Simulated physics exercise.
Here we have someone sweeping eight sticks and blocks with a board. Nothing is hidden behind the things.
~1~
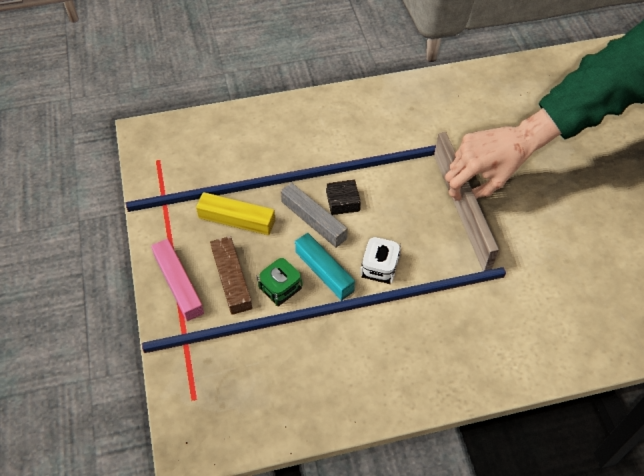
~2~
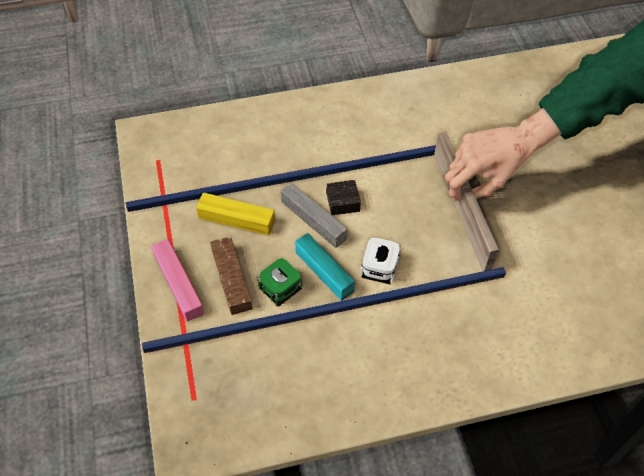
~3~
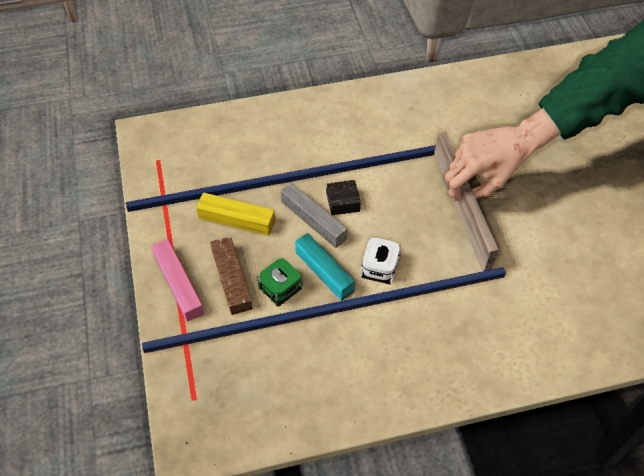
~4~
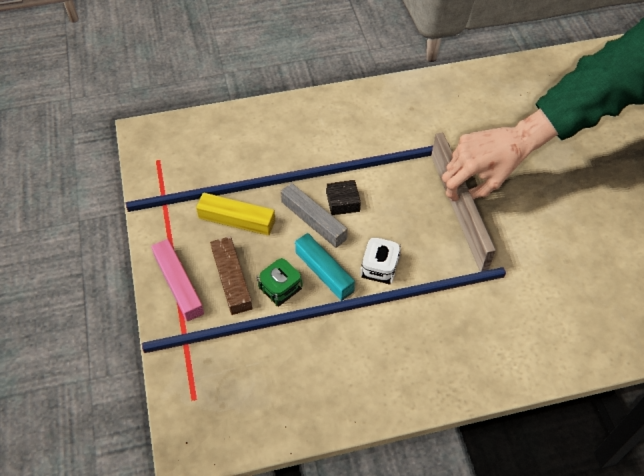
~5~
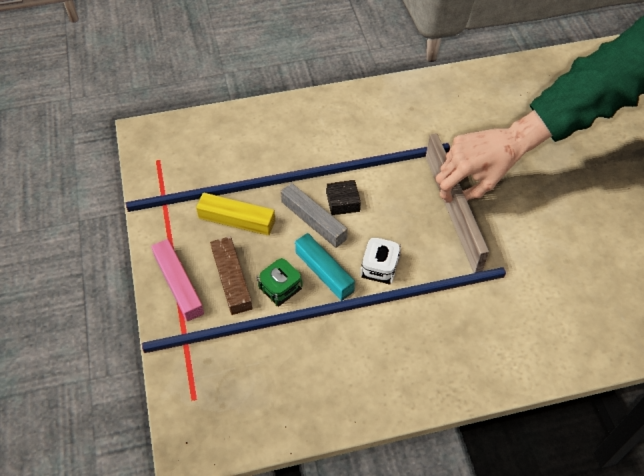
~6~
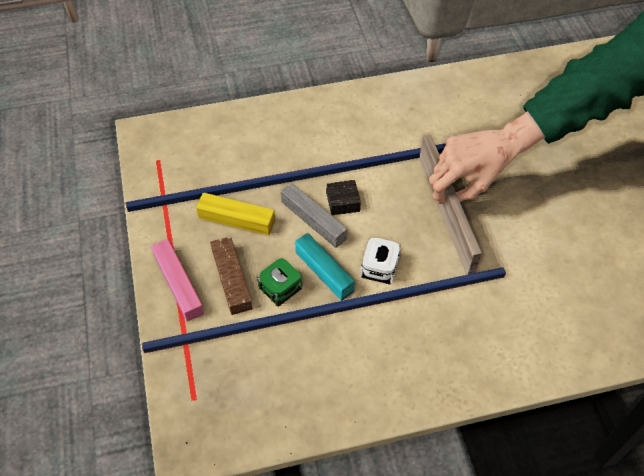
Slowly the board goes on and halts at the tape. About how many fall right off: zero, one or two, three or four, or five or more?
In the end the number that fall off is three or four.
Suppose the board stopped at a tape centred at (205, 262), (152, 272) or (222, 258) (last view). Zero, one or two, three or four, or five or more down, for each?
The falls would be either one or two; more than four; one or two.
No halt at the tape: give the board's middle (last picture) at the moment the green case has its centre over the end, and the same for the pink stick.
At (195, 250) for the green case; at (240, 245) for the pink stick.
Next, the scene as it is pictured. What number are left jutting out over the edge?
It comes to 2.
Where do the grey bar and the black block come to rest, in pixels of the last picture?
Near (142, 261) and (153, 233).
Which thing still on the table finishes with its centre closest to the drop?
The turquoise stick.
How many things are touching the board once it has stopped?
That makes 3.
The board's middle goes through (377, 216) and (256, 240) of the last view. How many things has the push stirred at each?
The counts are 1 and 8.
Soon after, none off yet; pink stick at rest near (177, 279); brown bar at rest near (231, 275); yellow stick at rest near (235, 215).
At rest, the number that fall off is three or four; fallen, green case, yellow stick, brown bar and pink stick.
